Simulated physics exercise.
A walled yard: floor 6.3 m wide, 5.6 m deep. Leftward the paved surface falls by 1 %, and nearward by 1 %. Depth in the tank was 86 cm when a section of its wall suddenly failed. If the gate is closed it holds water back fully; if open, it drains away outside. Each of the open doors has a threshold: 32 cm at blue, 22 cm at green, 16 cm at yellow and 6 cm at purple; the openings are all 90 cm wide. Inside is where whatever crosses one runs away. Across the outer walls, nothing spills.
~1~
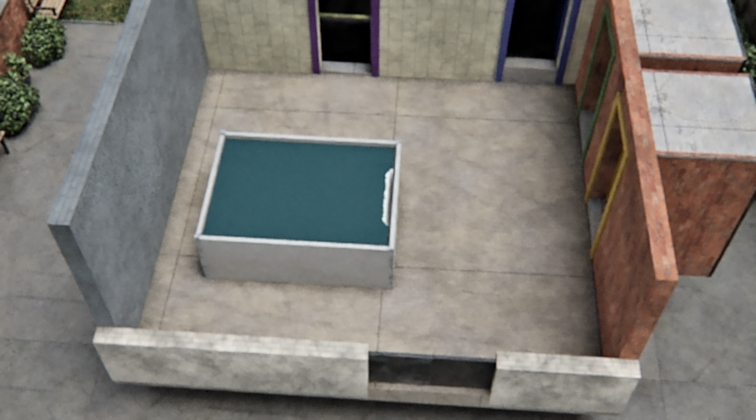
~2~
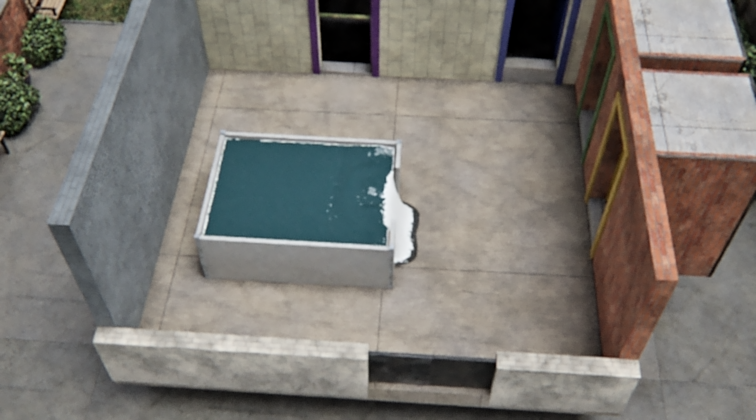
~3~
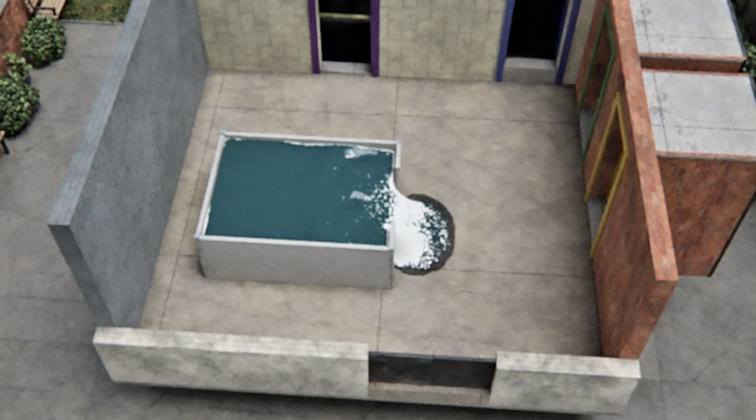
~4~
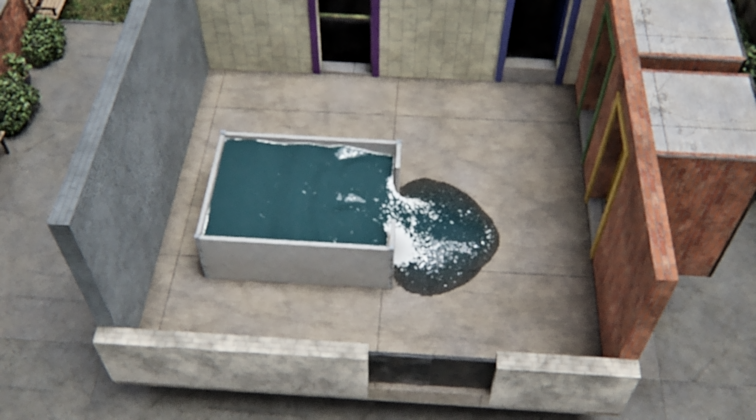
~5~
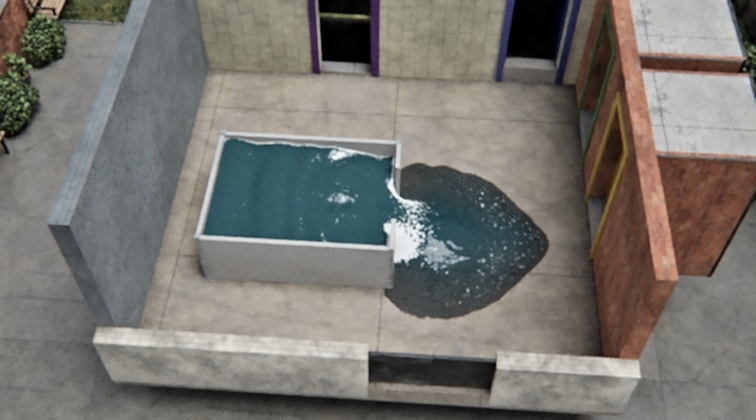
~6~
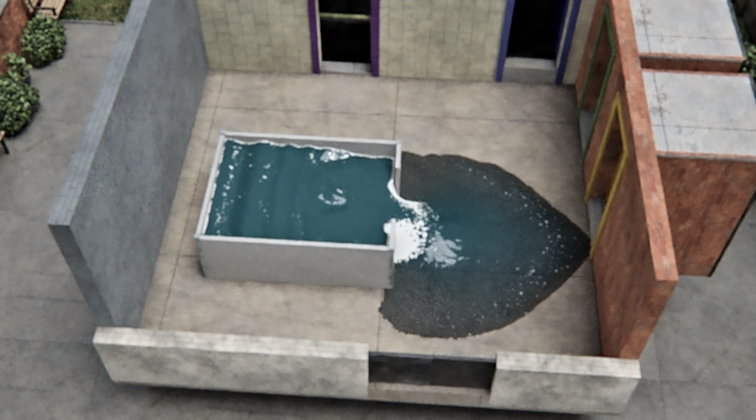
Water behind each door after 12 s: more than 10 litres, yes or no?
Blue door: No; green door: No; yellow door: Yes; purple door: Yes.
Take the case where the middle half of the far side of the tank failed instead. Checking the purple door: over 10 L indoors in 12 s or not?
At the purple door the limit is exceeded.
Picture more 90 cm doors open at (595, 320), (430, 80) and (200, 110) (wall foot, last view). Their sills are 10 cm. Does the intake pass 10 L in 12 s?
So, in the order given, it's beyond the mark, then shy of the mark, then beyond the mark.
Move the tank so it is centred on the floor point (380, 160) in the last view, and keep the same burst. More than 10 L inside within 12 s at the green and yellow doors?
For the green door, the amount is too high; for the yellow door, the amount is too high.
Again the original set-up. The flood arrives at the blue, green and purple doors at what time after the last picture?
Arrival: Blue 1.3 s, green 0.6 s, purple 3.0 s.
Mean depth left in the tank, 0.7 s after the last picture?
It averages close to 63 cm.
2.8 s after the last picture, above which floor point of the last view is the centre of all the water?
I'd say somewhere around (404, 230).
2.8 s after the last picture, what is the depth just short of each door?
Blue 22 cm, green 14 cm, yellow 24 cm, purple 0 cm.
Then, 0.7 s after the last picture water covers 35 % of the floor and is deepest (42 cm) near (409, 230); blue door not reached, green door 12 cm at the sill, 0 L in, yellow door 30 cm at the sill, 49 L in, purple door not reached.
Then, 1.5 s after the last picture water covers 40 % of the floor and is deepest (40 cm) near (593, 384); blue door 14 cm at the sill, 0 L in, green door 21 cm at the sill, 0 L in, yellow door 35 cm at the sill, 134 L in, purple door not reached.
Then, 2.8 s after the last picture water covers 55 % of the floor and is deepest (28 cm) near (593, 384); blue door 22 cm at the sill, 0 L in, green door 14 cm at the sill, 0 L in, yellow door 24 cm at the sill, 220 L in, purple door not reached.
Then, 6.3 s after the last picture water covers 95 % of the floor and is deepest (22 cm) near (208, 210); blue door 13 cm at the sill, 0 L in, green door 12 cm at the sill, 0 L in, yellow door 13 cm at the sill, 255 L in, purple door 5 cm at the sill, 0 L in.
Then, 11.3 s after the last picture water covers 95 % of the floor and is deepest (19 cm) near (132, 357); blue door 5 cm at the sill, 0 L in, green door 6 cm at the sill, 0 L in, yellow door 8 cm at the sill, 255 L in, purple door 12 cm at the sill, 25 L in.
